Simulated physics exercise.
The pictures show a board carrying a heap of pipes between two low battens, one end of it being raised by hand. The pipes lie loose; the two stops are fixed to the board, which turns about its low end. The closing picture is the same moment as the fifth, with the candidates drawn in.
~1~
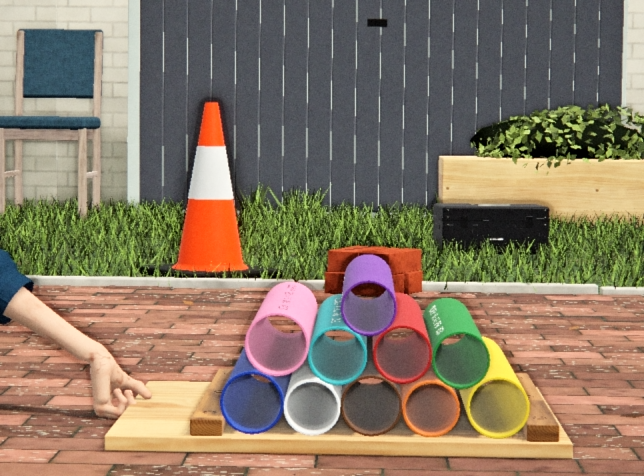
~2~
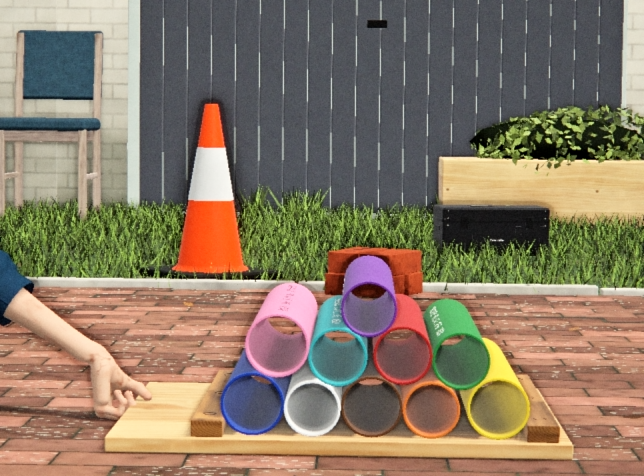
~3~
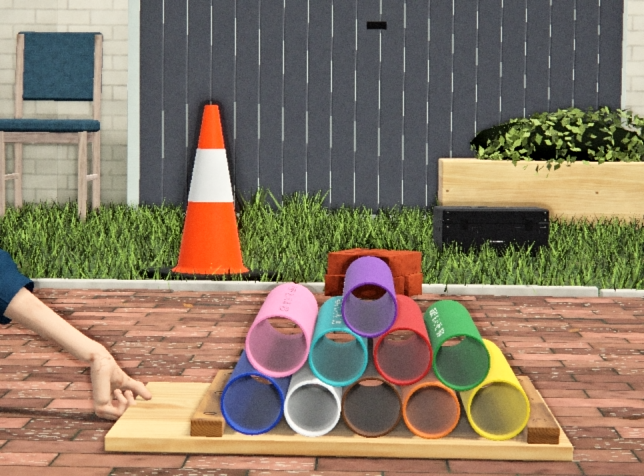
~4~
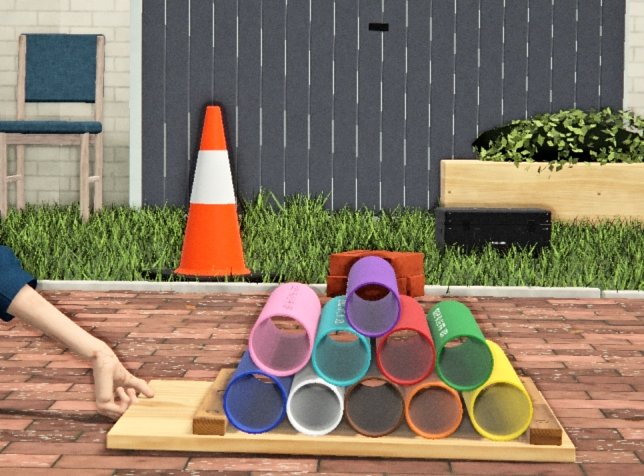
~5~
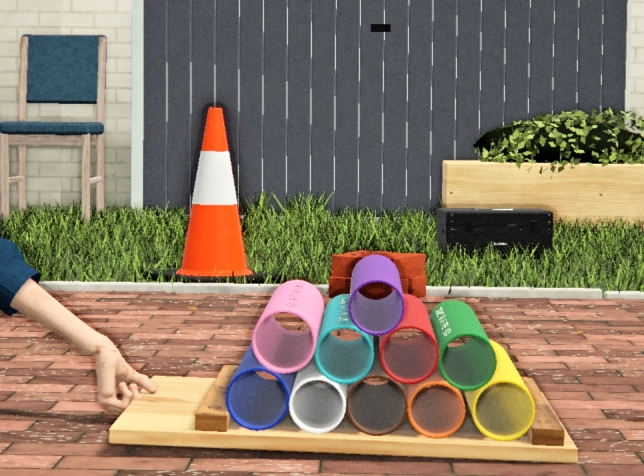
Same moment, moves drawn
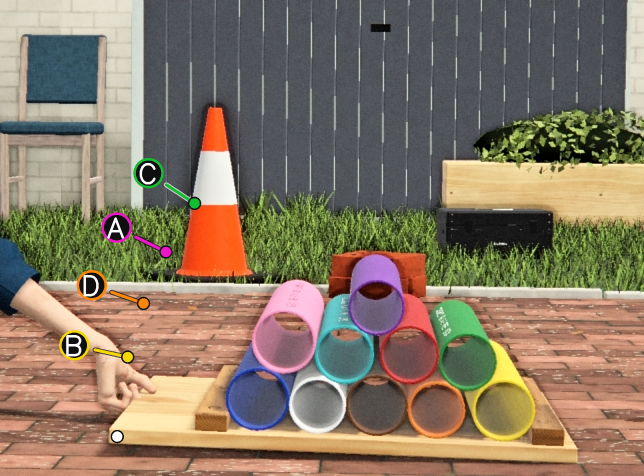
The clip opens on a hand at the left end of a wooden board on brick paving, where colourful pipes are stacked between two low battens, a purple one on top. Very little moves: the hand lifts the left end only slightly, and the pipes keep their stacked arrangement.
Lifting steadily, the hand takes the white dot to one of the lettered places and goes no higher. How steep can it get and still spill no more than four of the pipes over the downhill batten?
Stop at D.
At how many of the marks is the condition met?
Two of the four.
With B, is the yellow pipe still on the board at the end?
The yellow pipe: Yes.
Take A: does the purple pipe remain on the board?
The purple pipe: No.
On the marked copy, A at (166, 252); B at (128, 357); C at (194, 203); D at (143, 303); the white dot at (117, 437).
Taking D. A third of the way, board at 14°.
Two thirds of the way, board at 19°.
When it is over, board at 19°, none over the low batten.
As for the rest, A five over the low batten; B none over the low batten; C five over the low batten.
